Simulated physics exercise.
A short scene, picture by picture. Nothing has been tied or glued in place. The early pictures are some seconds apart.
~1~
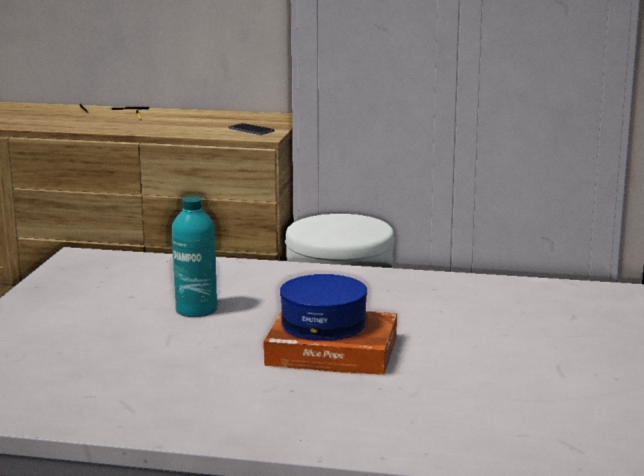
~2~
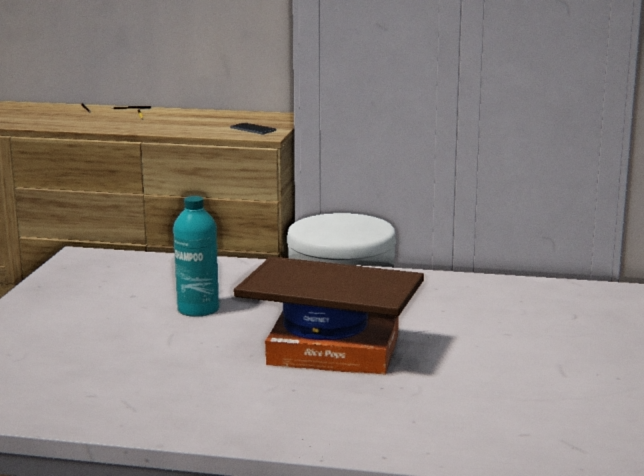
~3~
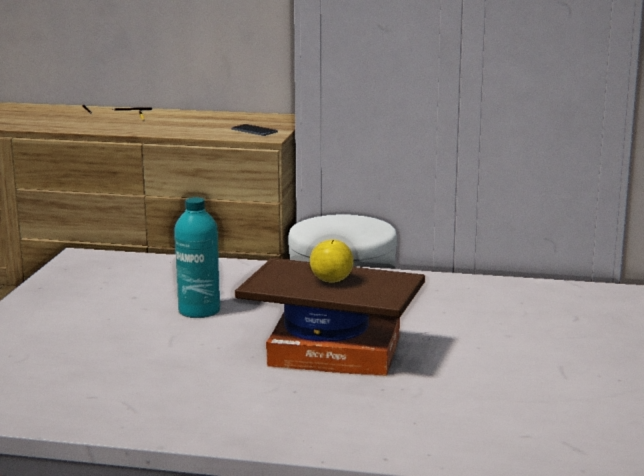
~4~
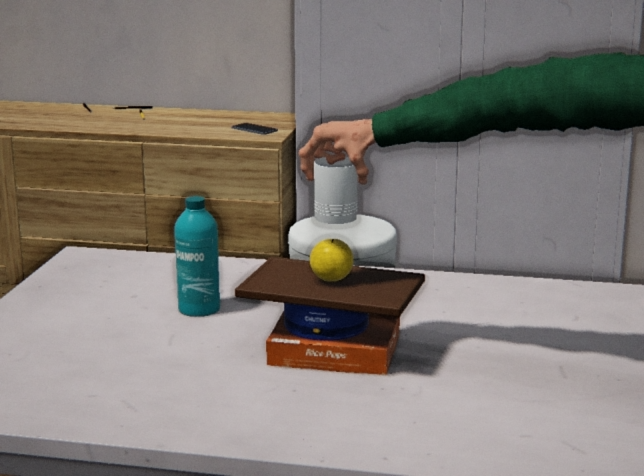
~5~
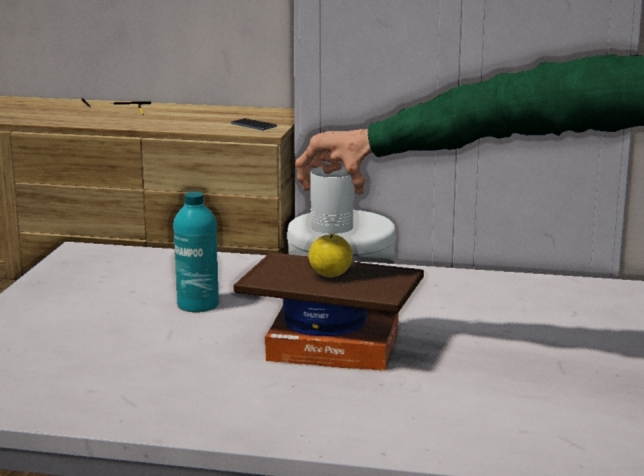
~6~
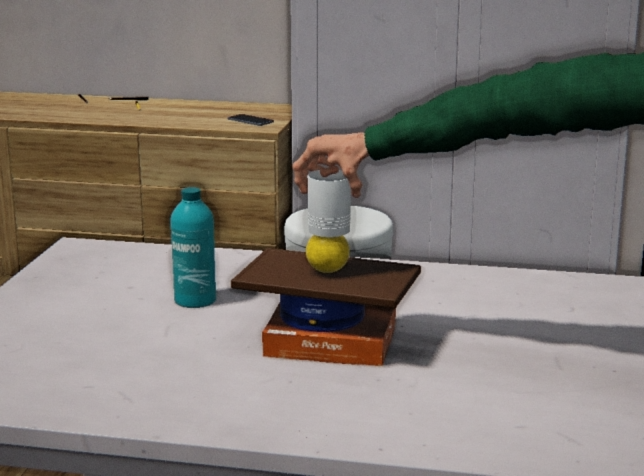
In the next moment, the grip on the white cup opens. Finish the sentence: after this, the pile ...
After this, the pile topples.
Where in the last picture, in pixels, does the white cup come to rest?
Near (544, 333).
Then, 0.60 s on from there, white cup now fallen.
Then, 0.70 s on from there, things are still on the move.
Then, 0.90 s on from there, as before.
In the end, fallen, white cup; the other 5 unmoved. At the end, from the last picture's camera, white cup near (544, 333). The pile comes apart.
